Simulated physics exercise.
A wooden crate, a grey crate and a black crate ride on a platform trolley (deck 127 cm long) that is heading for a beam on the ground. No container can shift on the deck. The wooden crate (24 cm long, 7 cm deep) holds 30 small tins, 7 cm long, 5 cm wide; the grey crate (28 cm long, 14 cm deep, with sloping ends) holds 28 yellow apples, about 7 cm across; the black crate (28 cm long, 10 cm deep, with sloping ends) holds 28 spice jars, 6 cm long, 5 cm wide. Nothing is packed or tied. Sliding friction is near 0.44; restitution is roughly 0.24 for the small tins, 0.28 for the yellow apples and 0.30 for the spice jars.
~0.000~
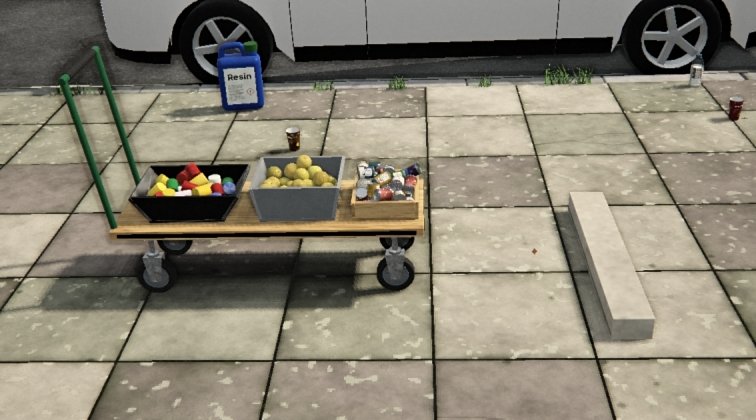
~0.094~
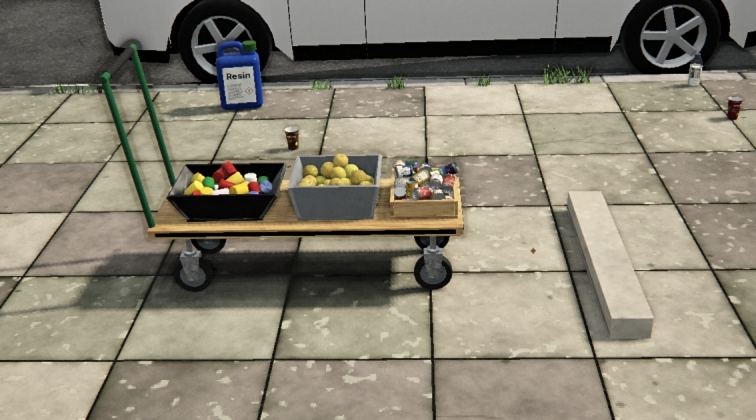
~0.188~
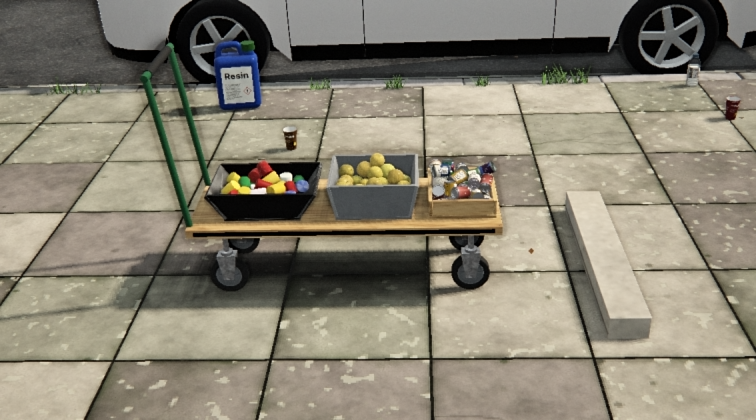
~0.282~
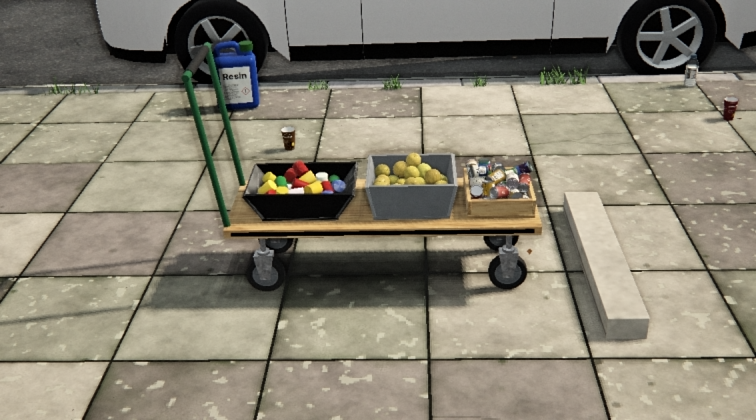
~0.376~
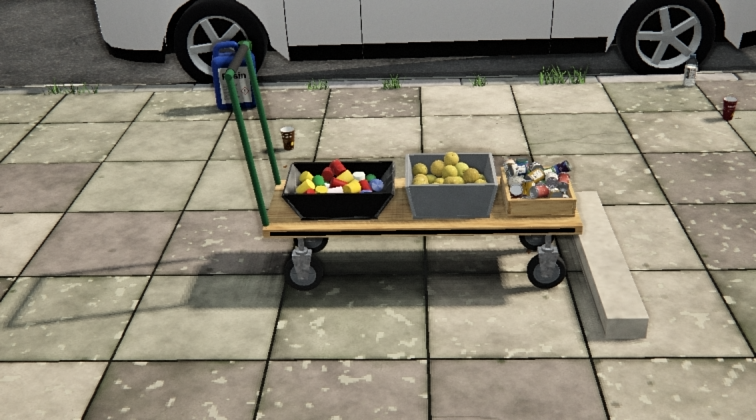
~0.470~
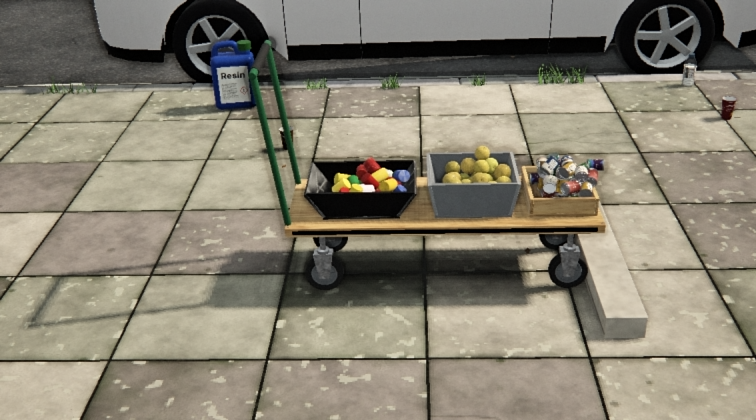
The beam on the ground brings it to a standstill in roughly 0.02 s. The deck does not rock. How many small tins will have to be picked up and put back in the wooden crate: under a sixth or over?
The wooden crate loses more than a sixth of its small tins.
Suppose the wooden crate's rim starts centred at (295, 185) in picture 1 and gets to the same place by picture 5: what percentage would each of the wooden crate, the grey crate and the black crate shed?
In that case wooden crate 50, grey crate 10, black crate 20 per cent.
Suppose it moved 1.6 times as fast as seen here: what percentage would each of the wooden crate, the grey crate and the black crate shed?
In that case wooden crate 50, grey crate 10, black crate 20 per cent.
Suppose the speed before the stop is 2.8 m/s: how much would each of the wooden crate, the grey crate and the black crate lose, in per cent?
In that case wooden crate 50, grey crate 10, black crate 20 per cent.
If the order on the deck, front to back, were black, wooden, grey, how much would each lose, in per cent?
Then wooden crate 20, grey crate 0, black crate 10 per cent.
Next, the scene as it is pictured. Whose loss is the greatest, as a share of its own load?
It is the wooden crate.
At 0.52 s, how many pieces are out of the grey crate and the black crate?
About: Grey crate 0, black crate 0.
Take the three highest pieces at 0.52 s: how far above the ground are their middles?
Roughly 50 cm.
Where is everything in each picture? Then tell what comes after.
In the first picture (places track the rim corner closest to us here), wooden crate (415, 201); black crate (236, 196); 74 cm to go; all still inside.
Wooden crate (454, 200); black crate (275, 194); 58 cm to go, in the second picture.
Wooden crate (493, 200); black crate (313, 194); 42 cm to go, in the third picture.
Wooden crate (532, 200); black crate (352, 194); 25 cm to go, in the fourth picture.
Wooden crate (573, 199); black crate (392, 193); 9 cm to go, in the fifth picture.
Wooden crate (596, 198); black crate (414, 192); stopped; 1 out, the lowest tin at (595, 165), in the sixth picture.
After 0.52 s, the wooden crate is down by 3 of 30, the grey crate has all 28 and the black crate has all 28.
After 0.64 s, the wooden crate is down by 8 of 30, the grey crate has all 28 and the black crate is down by 1 of 28.
After 0.87 s, the wooden crate is down by 9 of 30, the grey crate has all 28 and the black crate is down by 2 of 28.
Outcome (at 1.37 s), the wooden crate is down by 9 of 30, the grey crate has all 28 and the black crate is down by 2 of 28. Asked share, 9 of 30, 30 per cent.
